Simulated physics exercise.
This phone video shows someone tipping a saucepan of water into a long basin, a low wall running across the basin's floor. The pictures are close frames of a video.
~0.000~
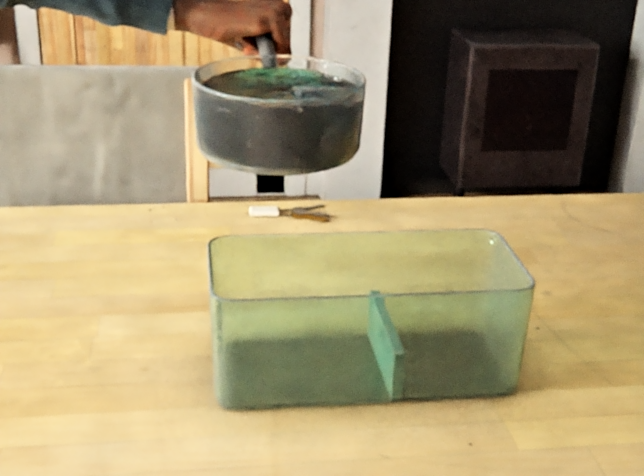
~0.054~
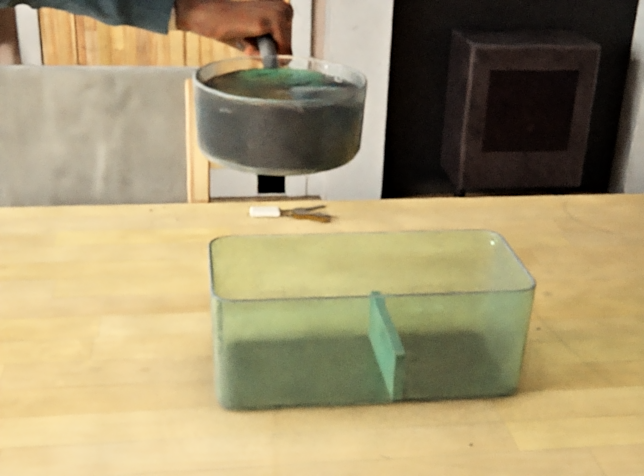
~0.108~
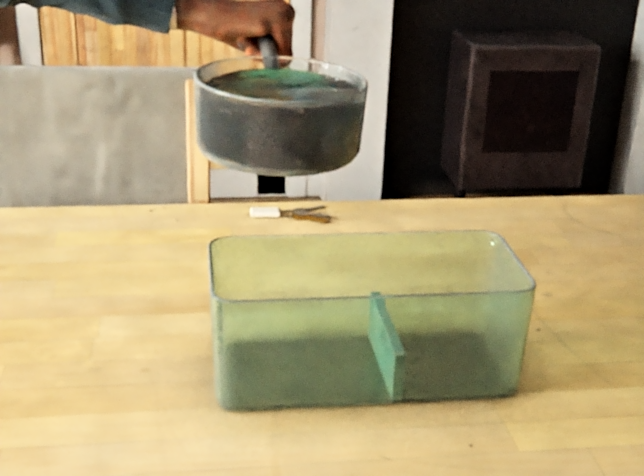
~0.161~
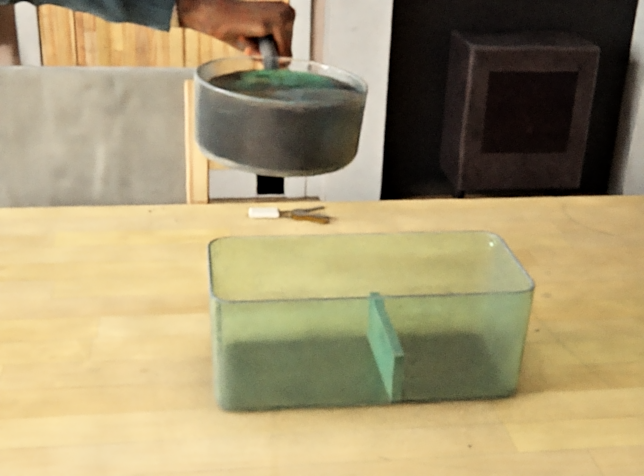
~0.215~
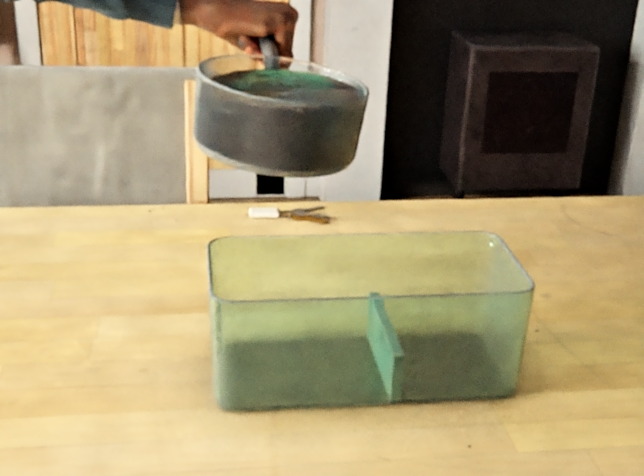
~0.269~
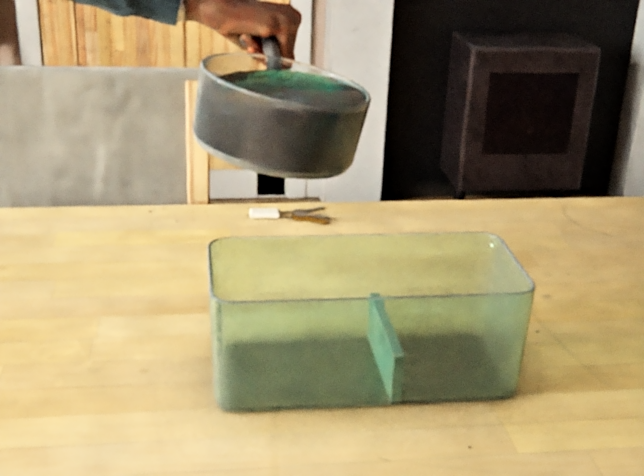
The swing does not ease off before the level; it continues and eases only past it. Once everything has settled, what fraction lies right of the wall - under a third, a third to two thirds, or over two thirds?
Over two thirds lies right of the wall.
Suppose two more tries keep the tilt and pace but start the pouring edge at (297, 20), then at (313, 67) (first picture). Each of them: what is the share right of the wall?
45 and 50 per cent.
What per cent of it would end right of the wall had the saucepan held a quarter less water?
Around 70 percent, more or less.
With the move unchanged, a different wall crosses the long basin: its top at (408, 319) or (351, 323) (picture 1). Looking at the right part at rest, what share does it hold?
65 % then 95 %, approximately.
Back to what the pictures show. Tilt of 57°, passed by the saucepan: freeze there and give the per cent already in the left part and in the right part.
You'd find 0 per cent on the left and 10 per cent on the right.
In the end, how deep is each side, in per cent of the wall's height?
Left 20 %, right 90 %.
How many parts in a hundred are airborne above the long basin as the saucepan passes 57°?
Share out of both vessels: Approx. 30 %.
A moment on, the saucepan is tipped part way and 56 per cent is still to pour, 1 is left of the wall and 12 right of it.
Next, the saucepan is tipped on its side and 13 per cent is still to pour, 5 is left of the wall and 72 right of it.
Then the saucepan is tipped on its side and 2 per cent is still to pour, 18 is left of the wall and 77 right of it.
Later the saucepan is tipped on its side and 0 per cent is still to pour, 22 is left of the wall and 76 right of it.
At rest 23 per cent lies left of the wall, 76 right of it and 1 outside.
